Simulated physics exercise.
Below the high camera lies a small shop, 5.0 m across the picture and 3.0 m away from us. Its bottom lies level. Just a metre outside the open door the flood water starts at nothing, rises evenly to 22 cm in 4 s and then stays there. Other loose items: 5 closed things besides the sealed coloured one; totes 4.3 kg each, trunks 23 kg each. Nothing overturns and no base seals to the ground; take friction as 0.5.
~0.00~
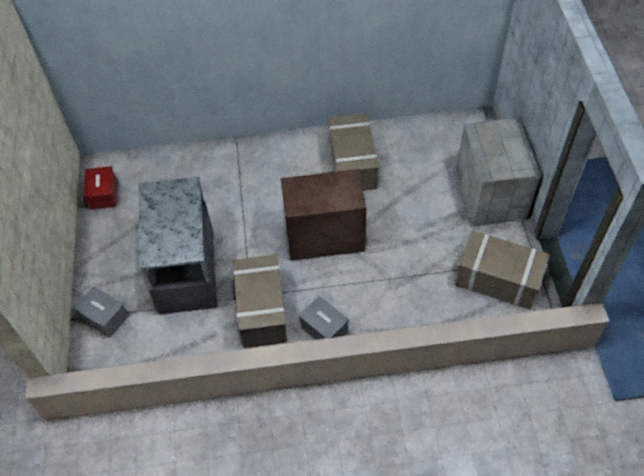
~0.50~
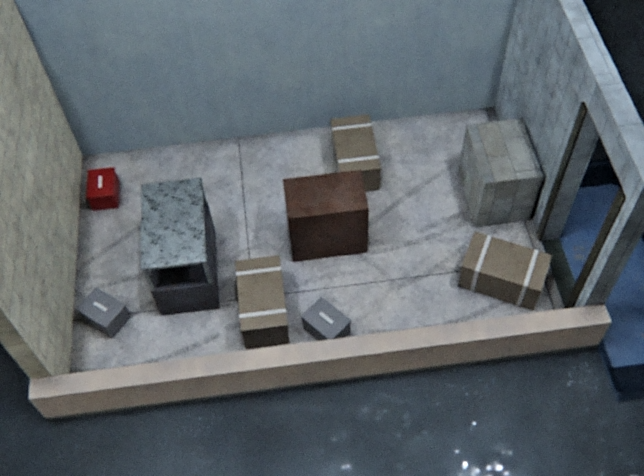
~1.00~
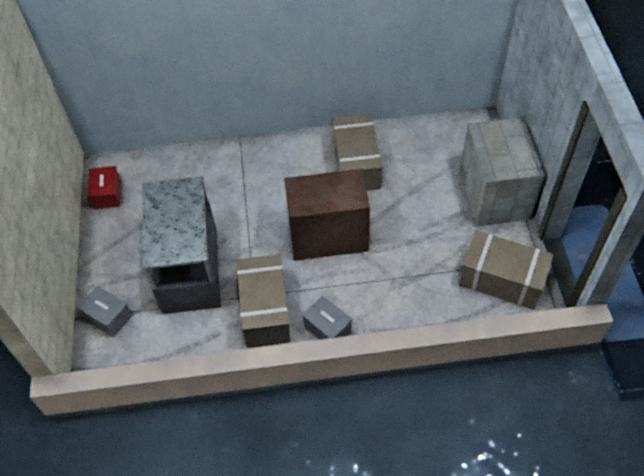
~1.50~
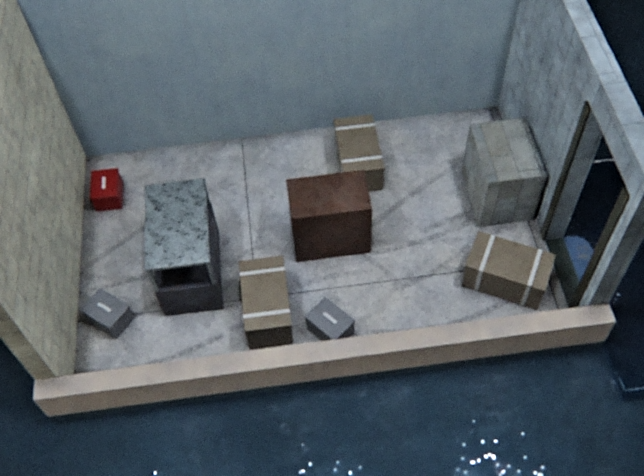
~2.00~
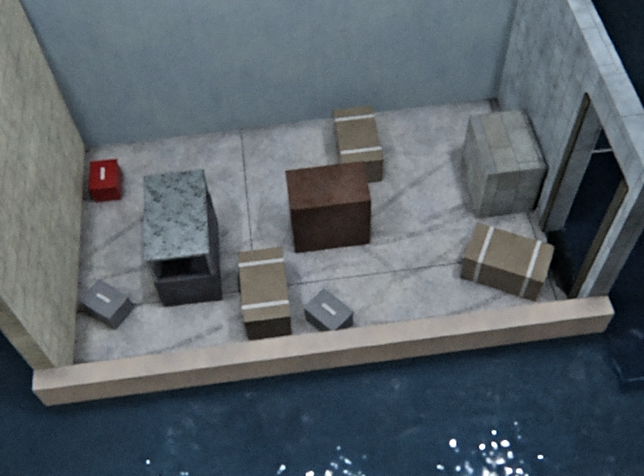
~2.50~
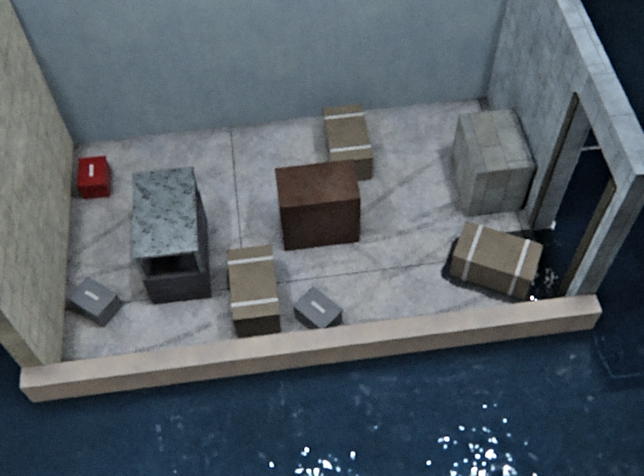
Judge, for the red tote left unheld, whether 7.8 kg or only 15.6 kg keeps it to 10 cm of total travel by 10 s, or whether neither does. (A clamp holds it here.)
Judgement: Only 15.6 kg suffices.
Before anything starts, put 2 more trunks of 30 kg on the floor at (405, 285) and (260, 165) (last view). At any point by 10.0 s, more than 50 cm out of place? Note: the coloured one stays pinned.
The first is further, the second not as far.
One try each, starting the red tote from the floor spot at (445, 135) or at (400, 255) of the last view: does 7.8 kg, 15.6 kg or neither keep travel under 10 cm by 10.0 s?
Taking them in turn, the lighter mass keeps it, and neither mass keeps it.
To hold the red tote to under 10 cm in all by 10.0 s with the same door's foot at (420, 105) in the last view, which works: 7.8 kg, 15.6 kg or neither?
In that case the lighter option suffices.
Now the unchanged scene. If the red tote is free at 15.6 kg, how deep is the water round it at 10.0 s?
9 cm, roughly.
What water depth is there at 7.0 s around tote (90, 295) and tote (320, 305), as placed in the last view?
Some 1 cm at the first, some 12 cm at the second.
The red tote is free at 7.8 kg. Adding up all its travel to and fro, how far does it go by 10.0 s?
Path length near 30 cm.
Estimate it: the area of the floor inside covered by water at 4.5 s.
Roughly 4.5 m2 of it is wet.
After 3.5 s the red tote would be 0 cm from its start with 7.8 kg and 0 cm from its start with 15.6 kg; 0 cm of water round it then.
After 4.5 s the red tote would be 0 cm from its start with 7.8 kg and 0 cm from its start with 15.6 kg; 0 cm of water round it then.
After 7.0 s the red tote would be 0 cm from its start with 7.8 kg and 0 cm from its start with 15.6 kg; 0 cm of water round it then.
After 10.0 s the red tote would be 27 cm from its start with 7.8 kg and 0 cm from its start with 15.6 kg; 9 cm of water round it then.
